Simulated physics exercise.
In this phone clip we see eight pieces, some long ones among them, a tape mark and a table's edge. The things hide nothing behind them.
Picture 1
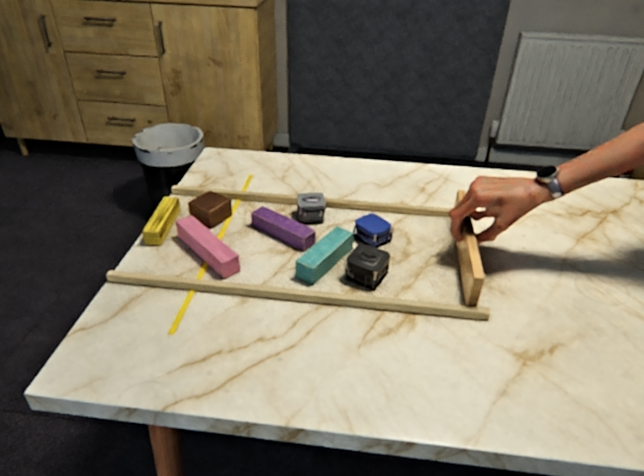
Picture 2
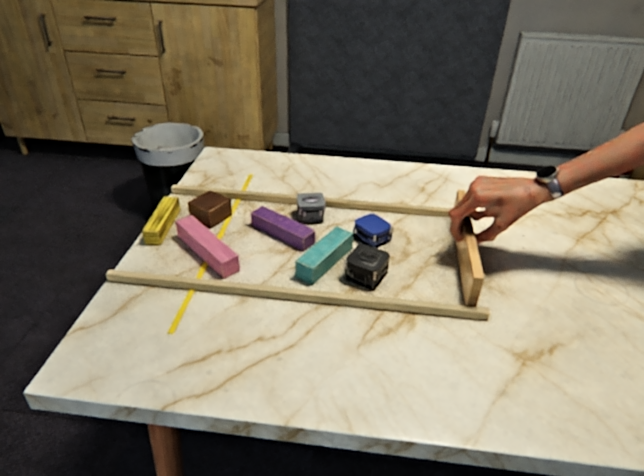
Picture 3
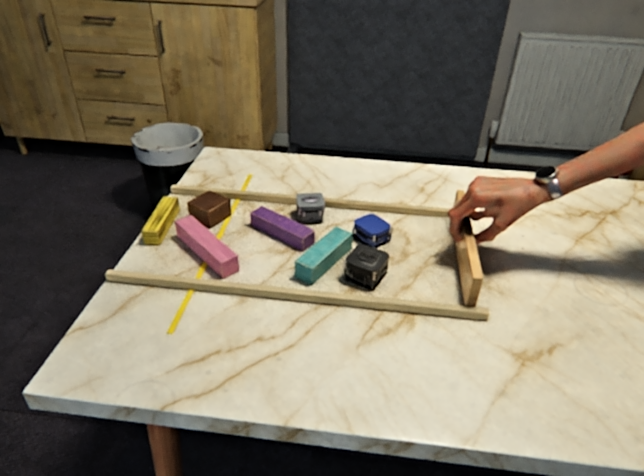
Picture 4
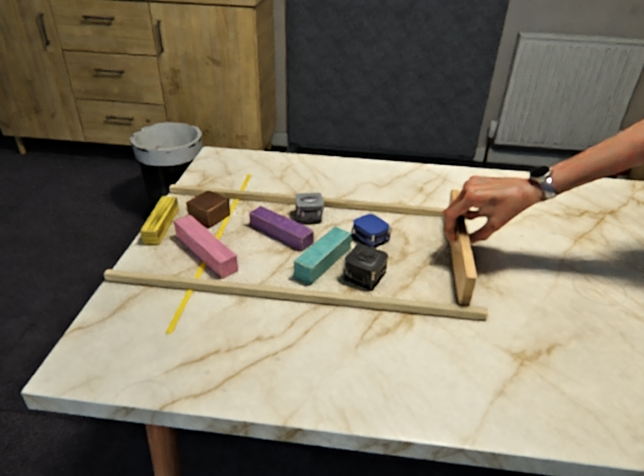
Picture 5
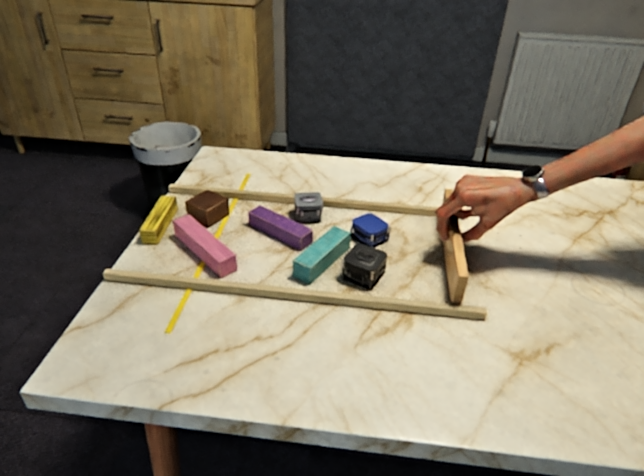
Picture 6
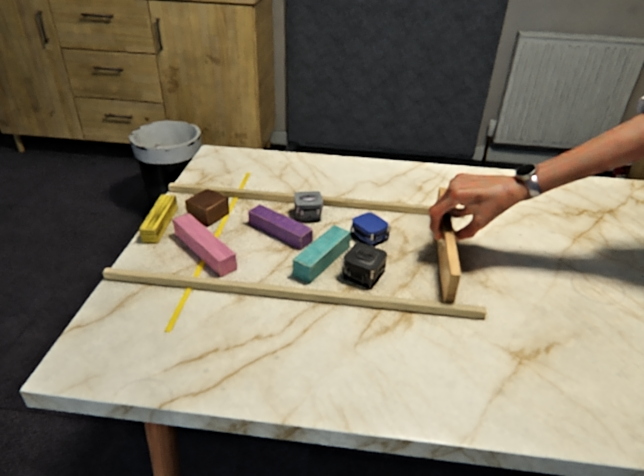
A hand slid an upright wooden board a short way left between two thin rails on a marble-patterned table, while the eight colourful blocks and cases in front of it stayed where they were.
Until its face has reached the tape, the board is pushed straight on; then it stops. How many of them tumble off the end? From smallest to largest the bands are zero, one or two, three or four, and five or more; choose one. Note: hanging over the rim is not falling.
The right band is one or two.
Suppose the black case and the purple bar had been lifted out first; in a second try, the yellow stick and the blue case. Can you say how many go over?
You'd get 0 in the first case and 0 in the second one.
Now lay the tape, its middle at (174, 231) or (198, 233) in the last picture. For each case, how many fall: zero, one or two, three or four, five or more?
In order: Three to four, then just one or two.
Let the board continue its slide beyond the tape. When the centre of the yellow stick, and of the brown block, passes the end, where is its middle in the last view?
Roughly (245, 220); roughly (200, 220).
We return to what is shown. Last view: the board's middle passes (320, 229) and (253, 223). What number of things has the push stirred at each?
Tally: 5; 8.
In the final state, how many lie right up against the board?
That makes 4.
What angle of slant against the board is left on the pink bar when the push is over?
Angle: Roughly 45 degrees.
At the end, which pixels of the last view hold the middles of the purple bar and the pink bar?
Near (193, 206) and (130, 242).
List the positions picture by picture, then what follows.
Yellow stick (163, 220); brown block (211, 209); pink bar (207, 245); board (466, 244); tape (220, 237), in the first frame.
Brown block (210, 209); turquoise bar (325, 254), in the second frame.
Pink bar (206, 245); purple bar (282, 228), in the third frame.
Yellow stick (161, 219); blue case (371, 231), in the fourth frame.
Brown block (208, 208); grey case (309, 208), in the fifth frame.
Yellow stick (160, 218); brown block (208, 207); pink bar (204, 243); board (445, 241); tape (217, 235), in the sixth frame.
Early on, none off yet; yellow stick at rest near (160, 218); brown block at rest near (208, 207); pink bar at rest near (204, 243).
A while later, none off yet; yellow stick at rest near (160, 218); brown block at rest near (208, 207); pink bar moving near (196, 245).
Finally, the number that fall off is one or two; lost, yellow stick.
